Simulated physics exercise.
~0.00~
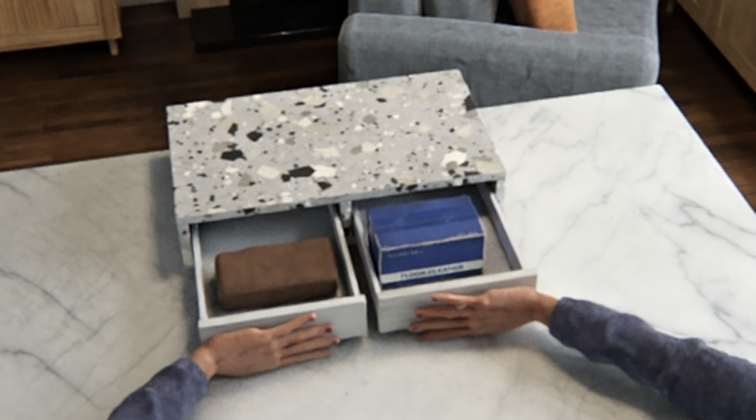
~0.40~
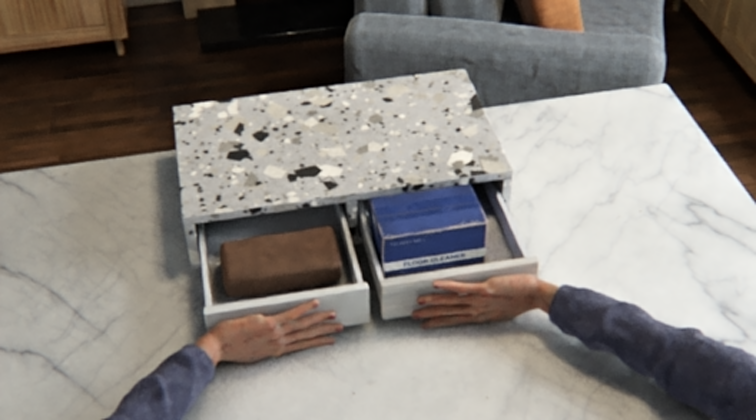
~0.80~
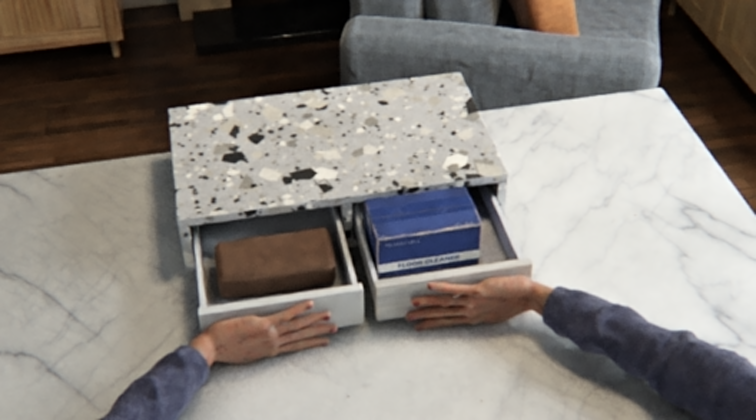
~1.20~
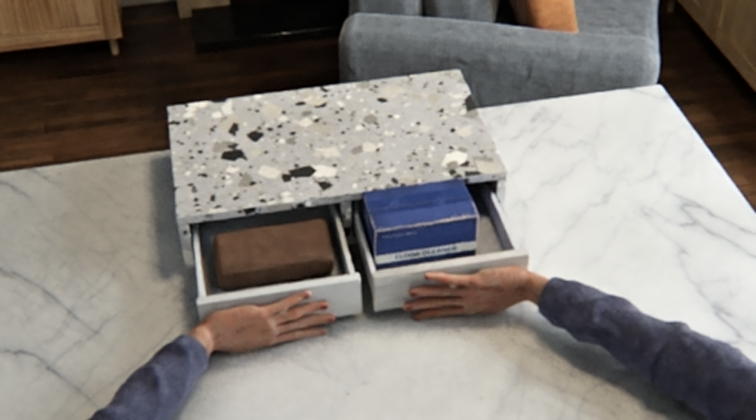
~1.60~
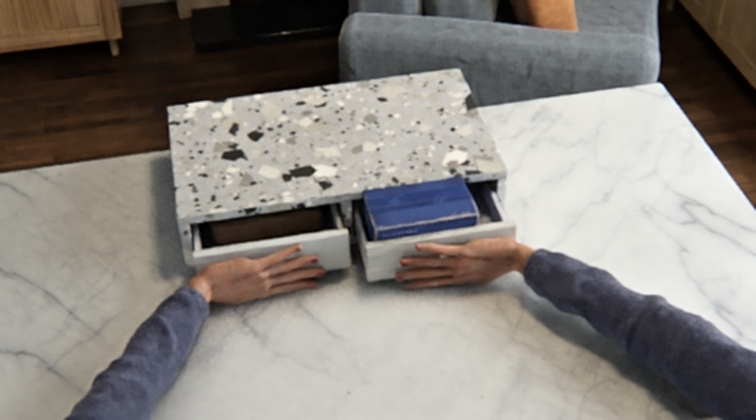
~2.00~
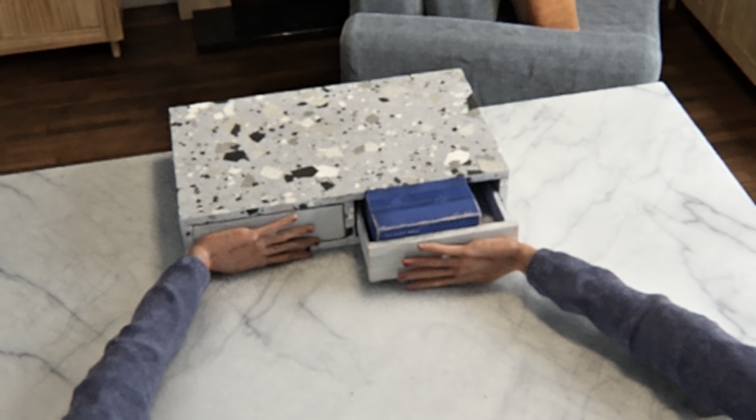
In the video, two hands push a pair of open drawers into a speckled stone-topped chest on a marble table. The left drawer, holding a brown loaf, slides fully shut, while the right drawer, holding a blue box, moves partway in and stays ajar.
